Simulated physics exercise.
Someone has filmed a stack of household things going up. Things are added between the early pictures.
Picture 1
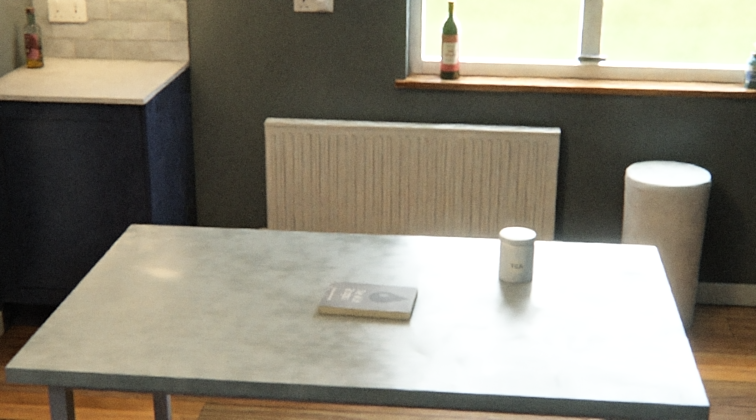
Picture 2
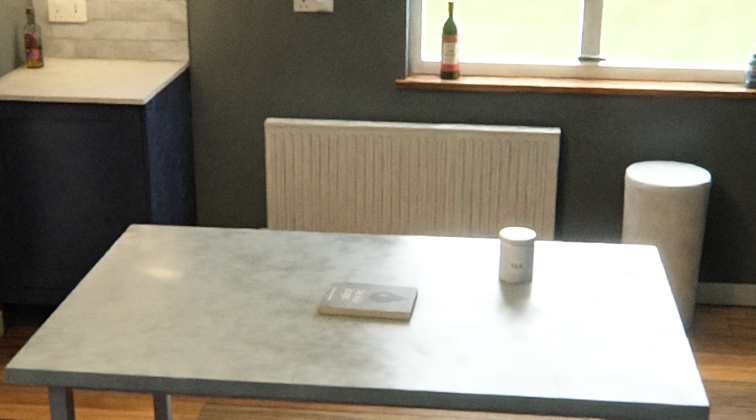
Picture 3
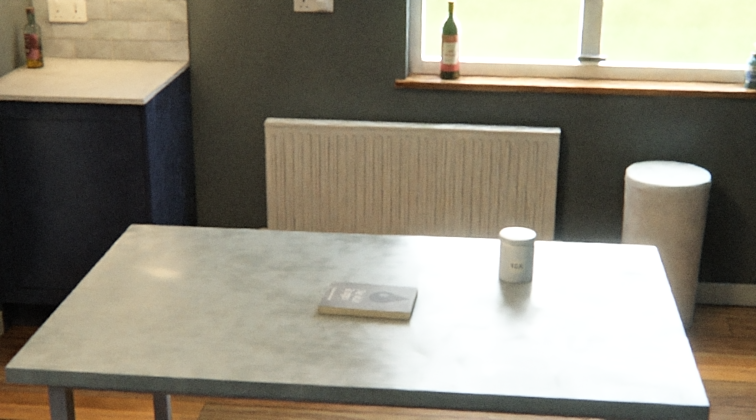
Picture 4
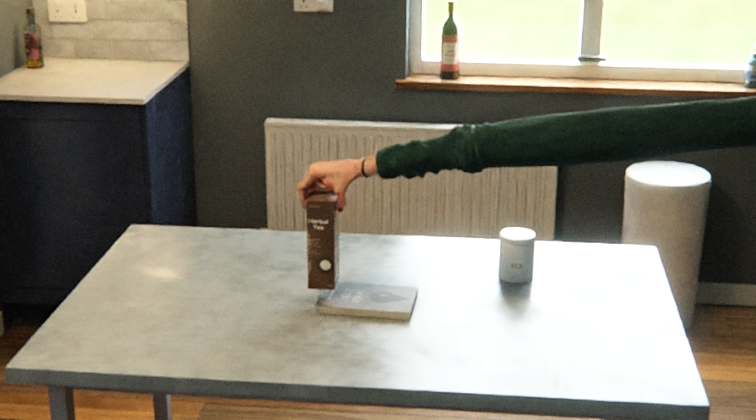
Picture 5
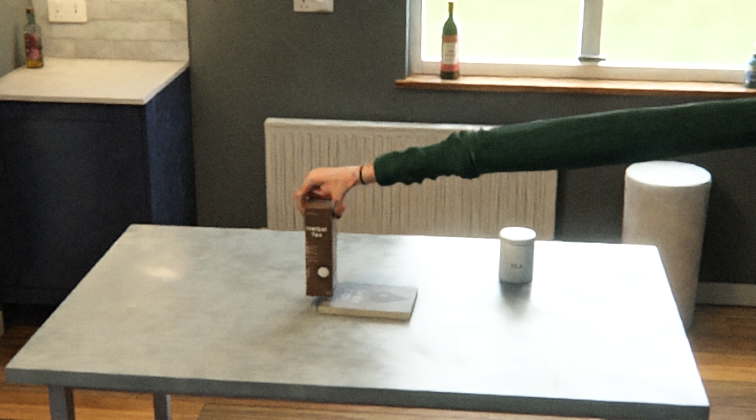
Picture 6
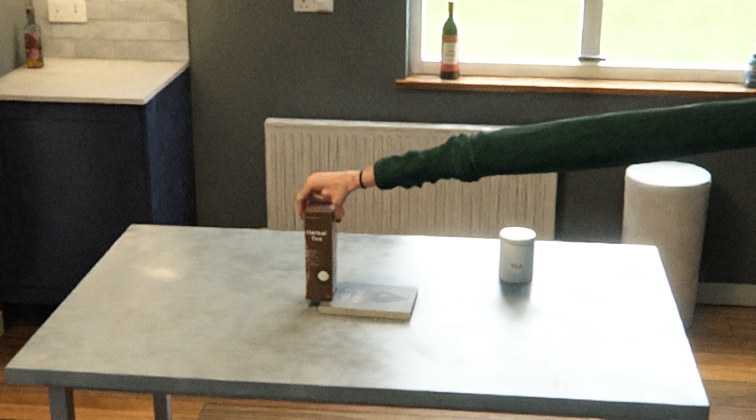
An arm in a dark green sleeve reaches in from the right across a pale grey table, seen from slightly above by a still camera in a kitchen. A grey book lies near the middle, a white canister stands to its right, and a radiator, window and bottles are behind. The hand lowers a brown carton upright onto the book's left end and keeps hold of it.
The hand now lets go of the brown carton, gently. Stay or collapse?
It loses its balance.
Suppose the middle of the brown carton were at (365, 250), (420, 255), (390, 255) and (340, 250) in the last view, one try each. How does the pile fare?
In the first case it keeps its balance; in the second case it gives way; in the third case it stays up; in the fourth case it holds.
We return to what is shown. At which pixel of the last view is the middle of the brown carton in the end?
Near (249, 281).
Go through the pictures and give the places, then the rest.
In the first frame, the last thing is not in view yet; grey book (369, 300).
In the second frame, the last thing is not in view yet; grey book (369, 300).
In the third frame, the last thing is not in view yet; grey book (369, 300).
In the fourth frame, on its way; brown carton (323, 240); grey book (369, 300).
In the fifth frame, on its way; brown carton (321, 247); grey book (369, 300).
In the sixth frame, in place under the hand; brown carton (321, 250); grey book (369, 300).
Then, 0.60 s on from there, brown carton now fallen.
Then, 0.80 s on from there, nothing new.
In the end, fallen, brown carton; the other 2 unmoved. At the end, from the last picture's camera, brown carton near (249, 281). The pile comes apart.
